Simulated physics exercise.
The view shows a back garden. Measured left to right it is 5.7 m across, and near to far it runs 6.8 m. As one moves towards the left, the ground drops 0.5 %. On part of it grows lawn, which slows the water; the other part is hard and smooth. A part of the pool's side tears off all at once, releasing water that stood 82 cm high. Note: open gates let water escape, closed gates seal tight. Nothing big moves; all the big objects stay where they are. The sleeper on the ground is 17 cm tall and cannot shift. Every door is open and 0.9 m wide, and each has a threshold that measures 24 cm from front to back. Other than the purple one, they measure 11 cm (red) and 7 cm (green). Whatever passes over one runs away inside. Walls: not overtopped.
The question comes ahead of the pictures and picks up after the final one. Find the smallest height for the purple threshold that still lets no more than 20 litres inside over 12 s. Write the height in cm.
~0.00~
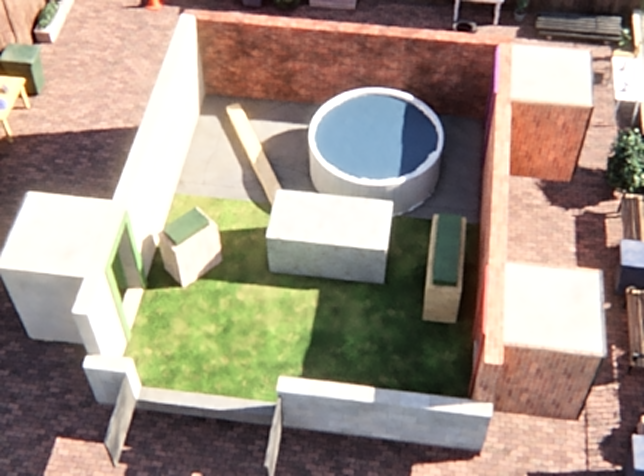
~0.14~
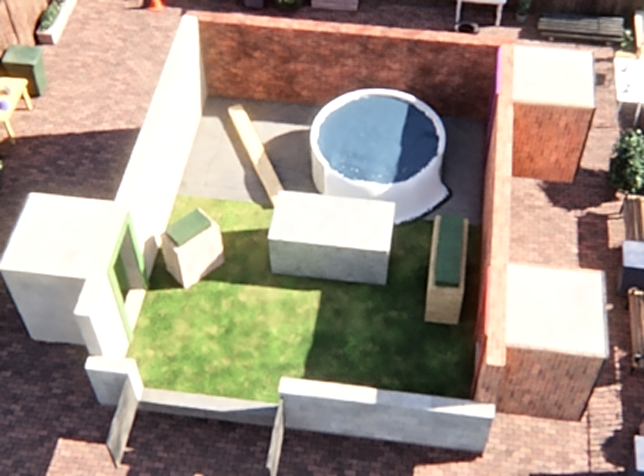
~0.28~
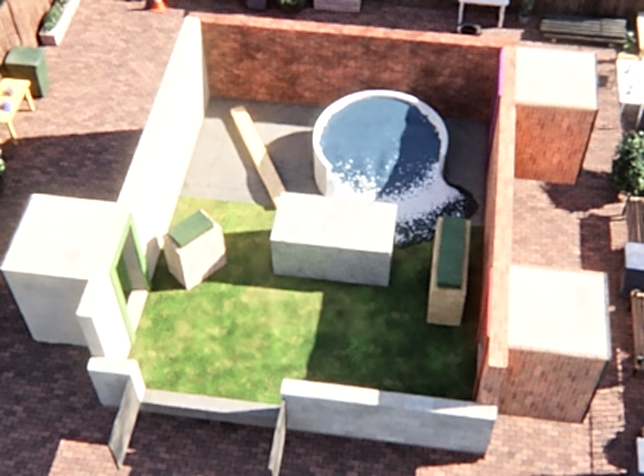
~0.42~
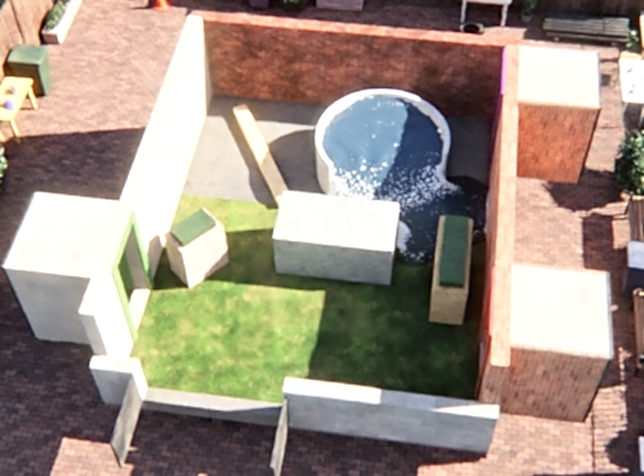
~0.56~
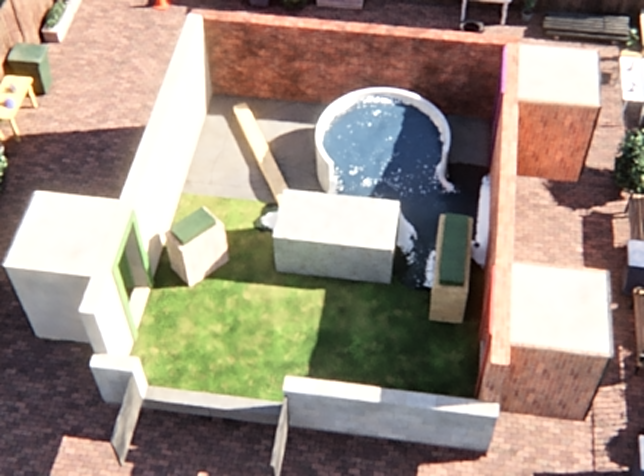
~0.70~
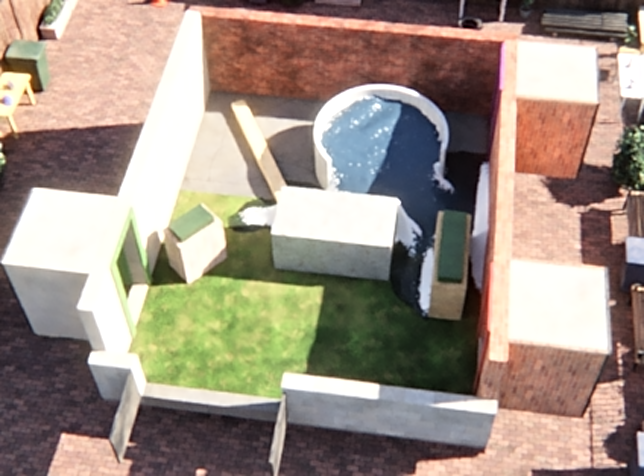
The purple threshold could go as low as about 14 cm.
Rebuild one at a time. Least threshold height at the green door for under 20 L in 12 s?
For the green door, about 7.5 cm.
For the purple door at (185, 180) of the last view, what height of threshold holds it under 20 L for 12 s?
Roughly 12.5 cm, give or take.
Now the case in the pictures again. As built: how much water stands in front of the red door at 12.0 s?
It works out to about 6.0 centimetres deep.
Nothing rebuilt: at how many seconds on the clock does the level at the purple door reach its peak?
It peaks around 5.0 s.
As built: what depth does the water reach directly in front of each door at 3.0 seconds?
Purple door: 13 cm; red door: 9 cm; green door: 4 cm.
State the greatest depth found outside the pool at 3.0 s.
Around 32 centimetres.
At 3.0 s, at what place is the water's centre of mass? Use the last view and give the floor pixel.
(369, 220), roughly.
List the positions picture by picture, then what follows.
In the first picture, still water, 82 cm deep, in the pool at (376, 138); the purple door at (492, 107) is dry.
In the second picture, the front is at (446, 198), 0.3 m from the gap at a hidden place; 0.5 m2 of floor is wet, 82 cm left at the back.
In the third picture, the gap is at a hidden place, the front 0.8 m out at (474, 207); the back of the pool holds 82 cm.
In the fourth picture, the front is at (484, 235), 1.3 m from the gap at a hidden place; 3.3 m2 of floor is wet, 77 cm left at the back.
In the fifth picture, the front is at (482, 268), 1.8 m from the gap at a hidden place; 4.2 m2 of floor is wet, 70 cm left at the back.
In the sixth picture, the gap is at a hidden place, the front 2.4 m out at (427, 317); the back of the pool holds 73 cm; the purple door at (497, 104), 2.7 m from the gap, is still 0.4 m from the nearest water.
After 1.4 s water covers 40 % of the floor, deepest (56 cm) near (437, 244); 3 cm at the purple door, 0 litres in over its 23 cm threshold.
After 3.0 s water covers 75 % of the floor, deepest (32 cm) near (486, 126); 13 cm at the purple door, 0 litres in over its 23 cm threshold.
After 12.0 s water covers 95 % of the floor, deepest (15 cm) near (210, 94); 7 cm at the purple door, 2 litres in over its 23 cm threshold.
At the purple door as built, the water arrived by 0.9 s and peaked near 17 cm at 5.0 s.
Run again over the same 12 s with other heights there, 35 litres in over 11.5 cm, 14 litres over 15.5 cm. The limit of 20 litres is kept from about 14 cm up.
